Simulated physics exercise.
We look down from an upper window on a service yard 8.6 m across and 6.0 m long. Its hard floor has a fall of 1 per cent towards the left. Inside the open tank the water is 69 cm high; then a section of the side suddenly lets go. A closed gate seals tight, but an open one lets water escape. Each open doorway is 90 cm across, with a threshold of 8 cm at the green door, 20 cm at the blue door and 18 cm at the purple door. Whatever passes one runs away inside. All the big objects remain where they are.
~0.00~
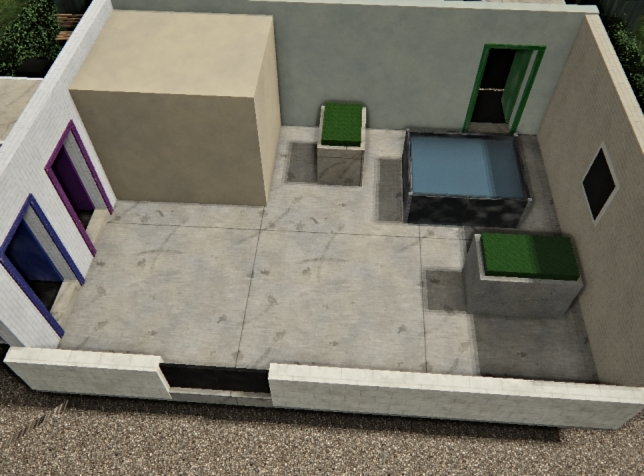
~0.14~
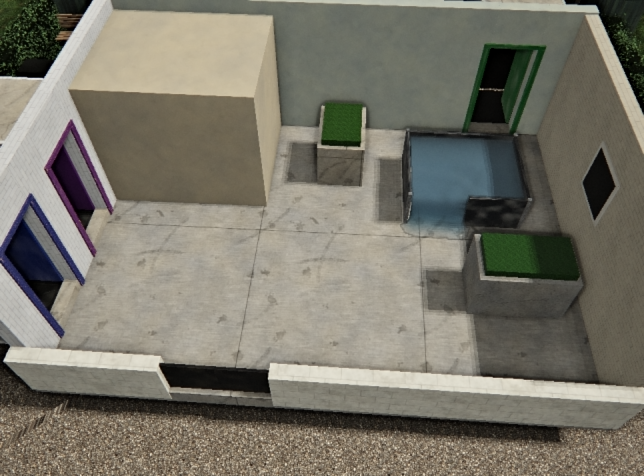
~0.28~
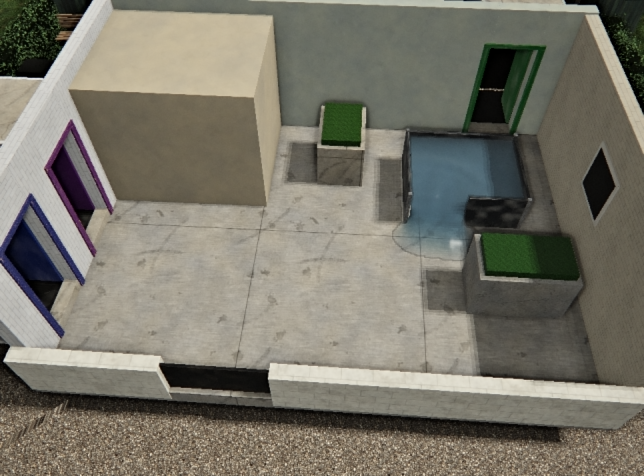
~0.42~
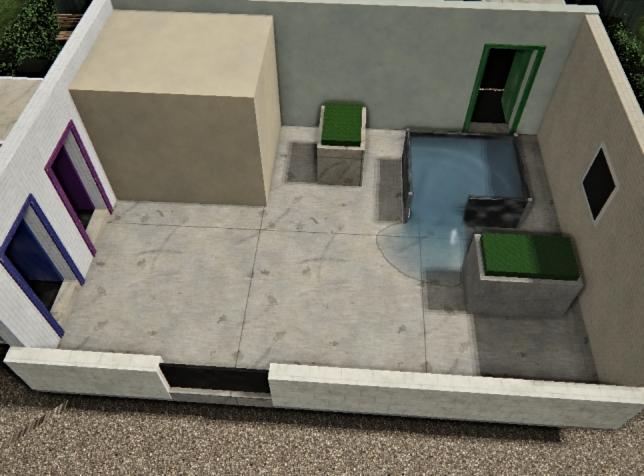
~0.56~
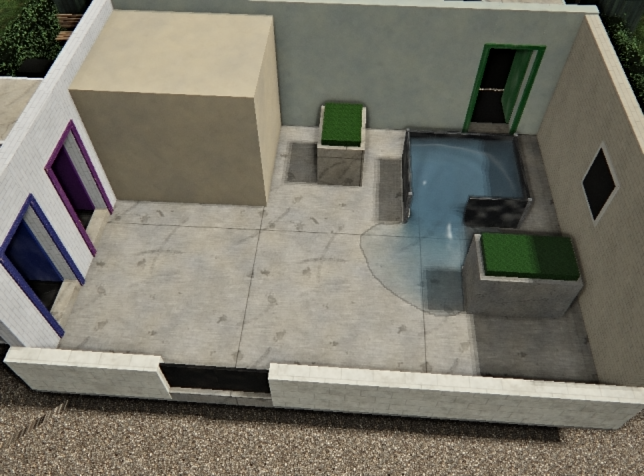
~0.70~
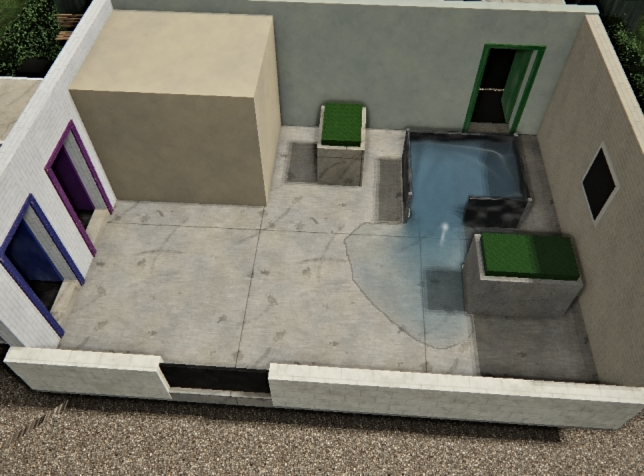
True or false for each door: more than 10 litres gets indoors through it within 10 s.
Green door - false; blue door - false; purple door - false.
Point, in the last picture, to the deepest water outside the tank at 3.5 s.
The spot is near (49, 369) in the last view.
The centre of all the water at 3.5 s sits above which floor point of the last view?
The water's centre is around (403, 267).
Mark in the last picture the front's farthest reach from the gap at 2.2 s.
I'd put it near pixel (184, 378) of the last picture.
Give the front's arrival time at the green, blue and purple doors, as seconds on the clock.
Green: 4.0 s, blue: 3.4 s, purple: 4.0 s.
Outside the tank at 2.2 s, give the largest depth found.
It gets to some 34 cm.
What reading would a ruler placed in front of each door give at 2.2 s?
In centimetres, the green door gives 0, the blue door 0 and the purple door 0.
After 1.4 s water covers 25 % of the floor and is deepest (37 cm) near (429, 229); green door not reached, blue door not reached, purple door not reached.
After 2.2 s water covers 40 % of the floor and is deepest (34 cm) near (415, 381); green door not reached, blue door not reached, purple door not reached.
After 3.5 s water covers 55 % of the floor and is deepest (25 cm) near (49, 369); green door not reached, blue door 6 cm at the sill, 0 L in, purple door not reached.
After 6.0 s water covers 70 % of the floor and is deepest (22 cm) near (117, 200); green door 5 cm at the sill, 0 L in, blue door 15 cm at the sill, 1 L in, purple door 10 cm at the sill, 0 L in.
After 10.0 s water covers 95 % of the floor and is deepest (15 cm) near (69, 319); green door 5 cm at the sill, 1 L in, blue door 14 cm at the sill, 1 L in, purple door 13 cm at the sill, 0 L in.
